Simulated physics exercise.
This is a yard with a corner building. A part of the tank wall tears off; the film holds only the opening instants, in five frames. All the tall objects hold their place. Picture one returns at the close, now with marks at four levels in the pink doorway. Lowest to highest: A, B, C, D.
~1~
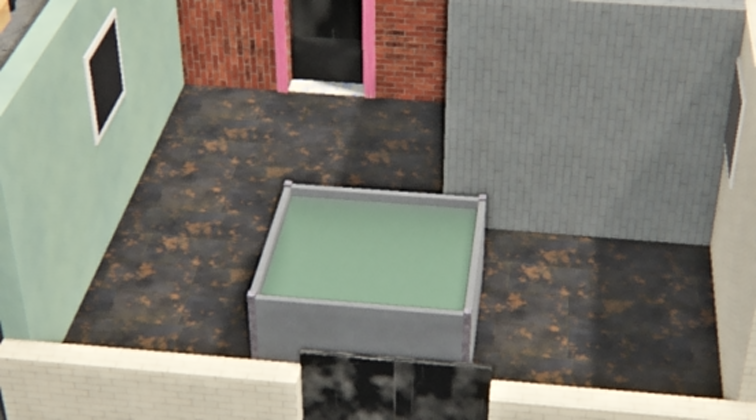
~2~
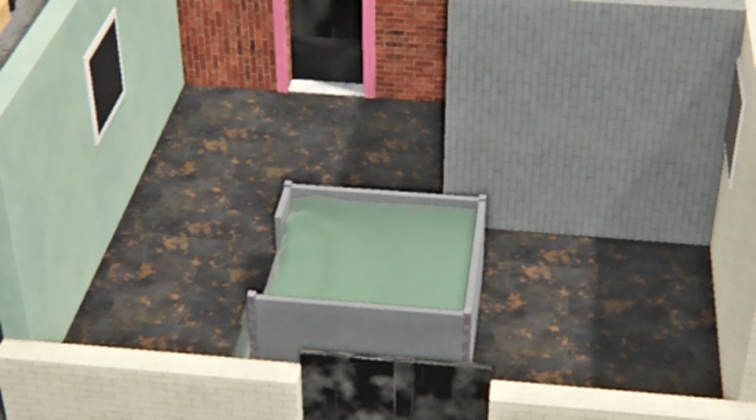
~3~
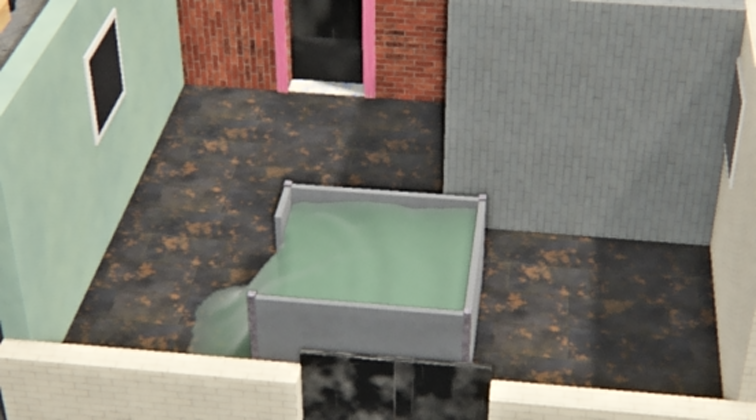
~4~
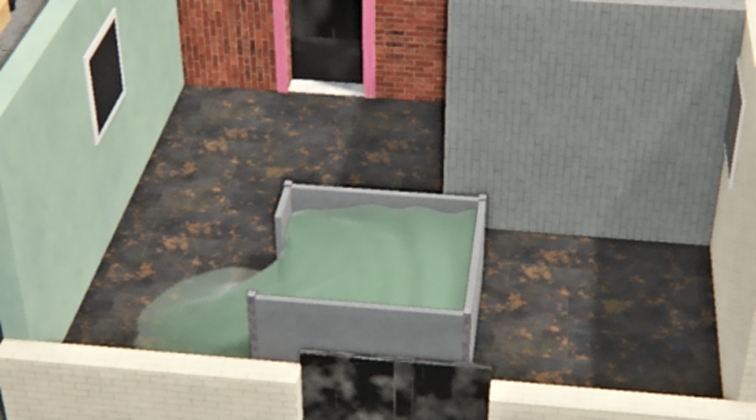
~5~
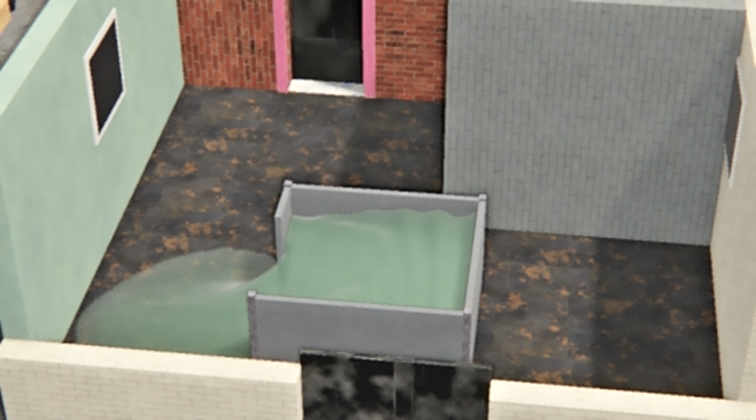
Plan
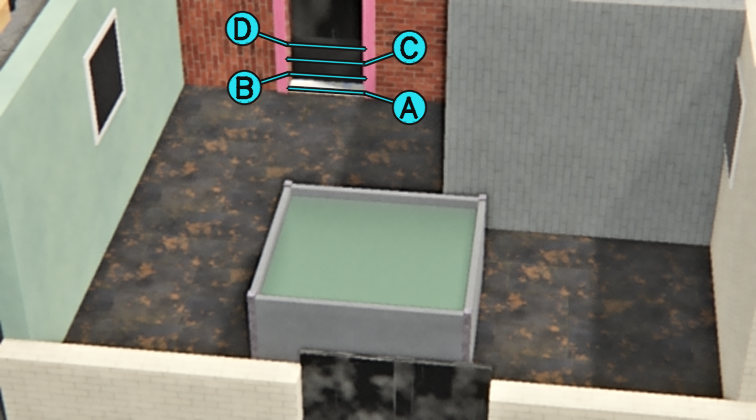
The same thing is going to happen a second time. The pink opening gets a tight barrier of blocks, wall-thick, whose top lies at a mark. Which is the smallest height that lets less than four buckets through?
Line B just does it.
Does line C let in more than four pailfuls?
No.
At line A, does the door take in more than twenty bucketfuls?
Yes, clearly.
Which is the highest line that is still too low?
It is A.
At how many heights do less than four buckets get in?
Three of them.
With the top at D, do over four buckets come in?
No, that is safe.
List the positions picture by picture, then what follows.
Water in the tank at rest, its middle at (372, 253); foot of the pink doorway at (327, 94); shut gate at (396, 368), in the first frame.
Water covers 2 % of the ground, its front hidden from here, in the second frame.
Front seen at (218, 297), 4 % of the ground wet, in the third frame.
Front seen at (147, 316), 9 % of the ground wet, in the fourth frame.
Front seen at (89, 315), 14 % of the ground wet, in the fifth frame.
On the marked copy, A at (326, 90); B at (326, 76); C at (326, 61); D at (325, 46); from the bottom up A, B, C, D.
Choosing A, dozens of bucketfuls pour in.
Choosing B, a bucket or two gets in.
Choosing C, nothing gets over.
Choosing D, nothing gets over.
